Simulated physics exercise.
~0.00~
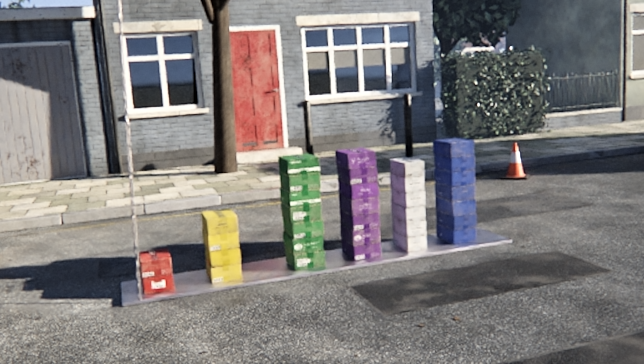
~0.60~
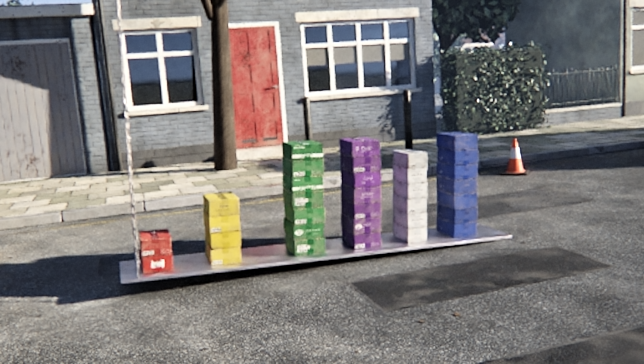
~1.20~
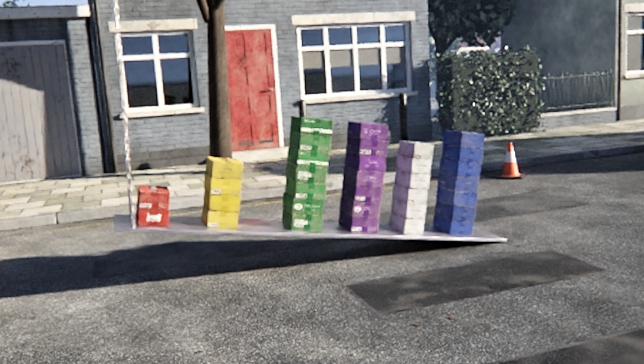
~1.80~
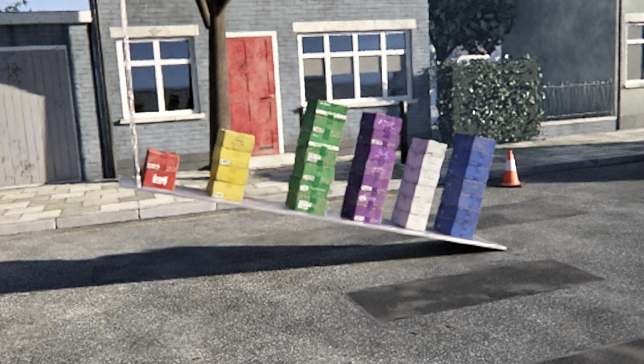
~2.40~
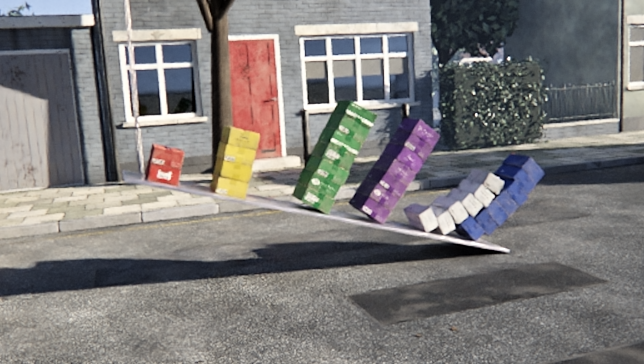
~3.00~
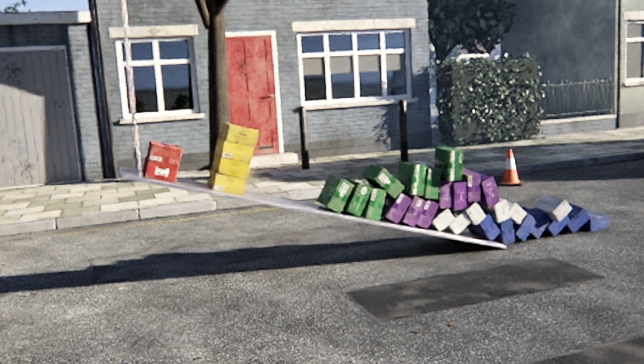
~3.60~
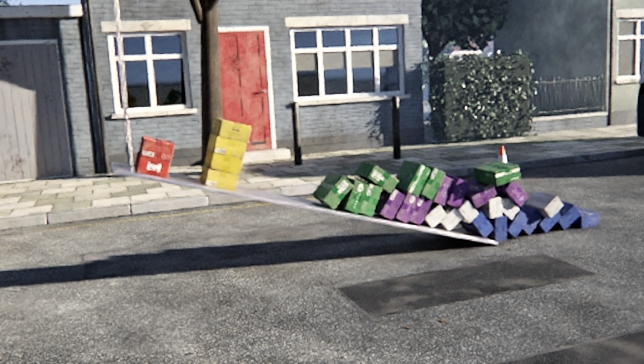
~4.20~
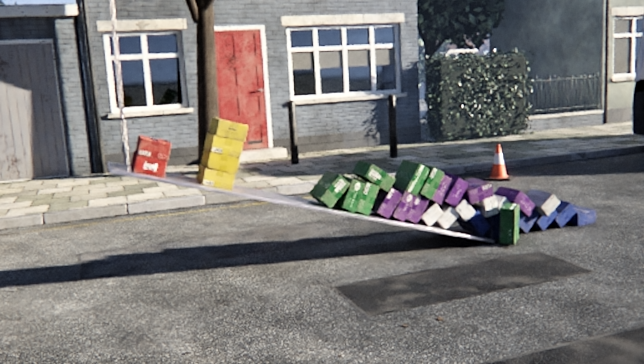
A deck tilts up at the left, toppling four stacks while red and yellow stay standing.
